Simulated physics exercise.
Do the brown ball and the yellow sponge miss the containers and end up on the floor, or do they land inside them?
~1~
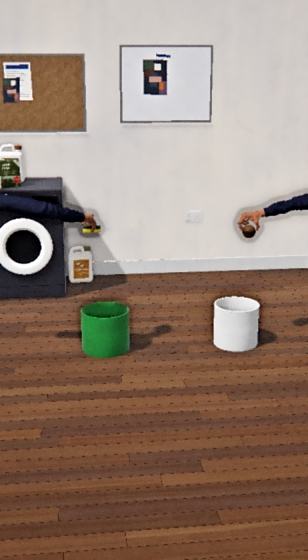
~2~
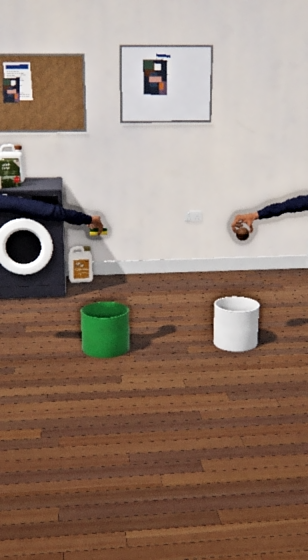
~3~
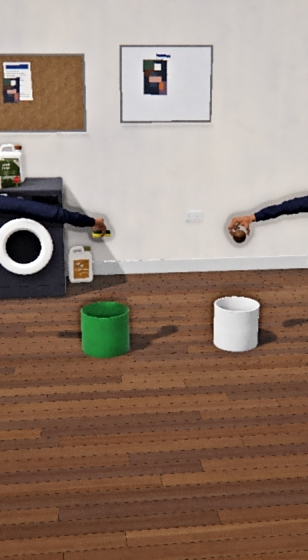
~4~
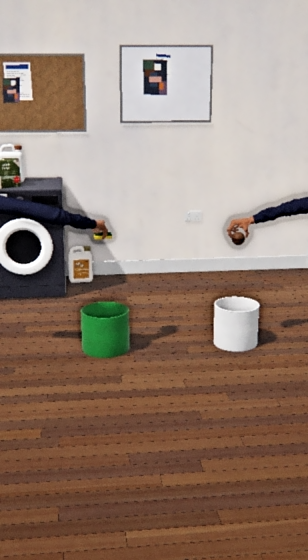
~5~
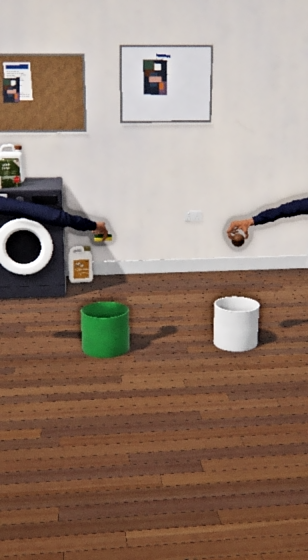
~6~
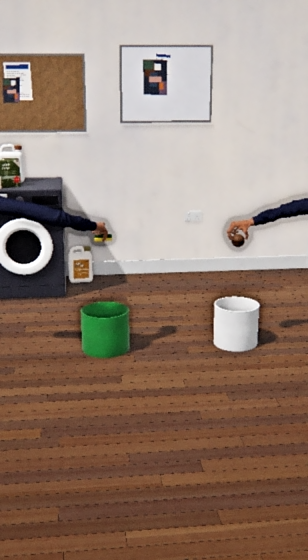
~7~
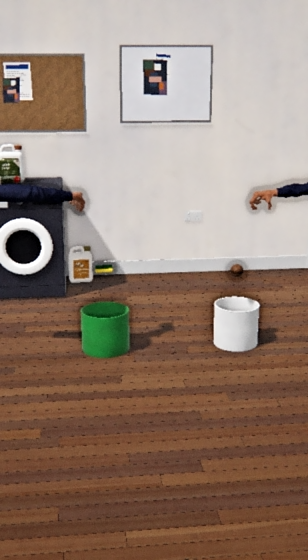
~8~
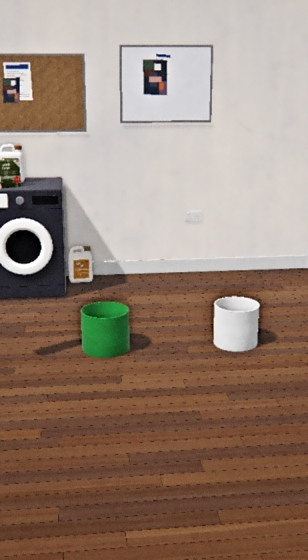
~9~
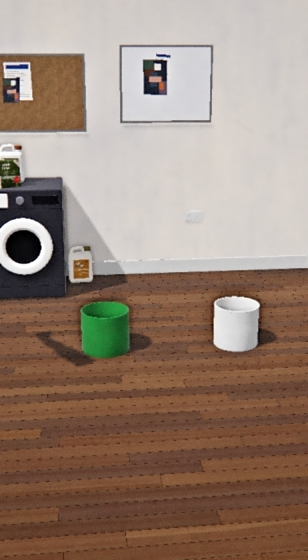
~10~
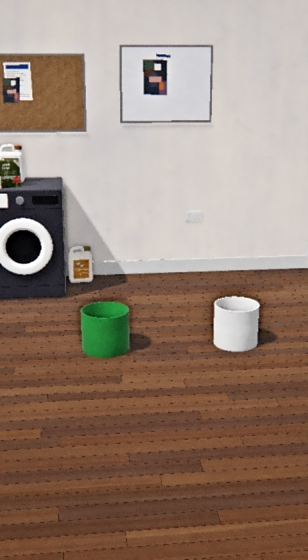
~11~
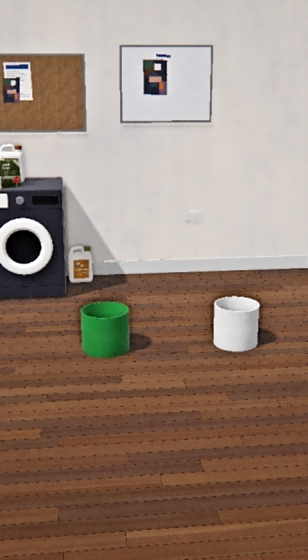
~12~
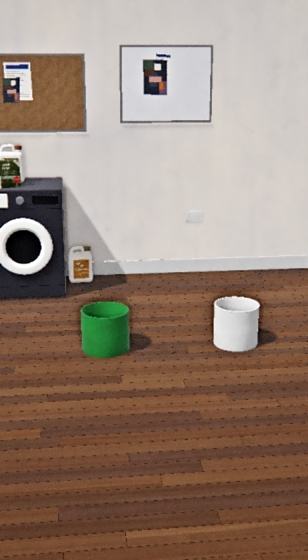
They both land inside, with the brown ball dropping into the white bucket and the yellow sponge dropping into the green bin.
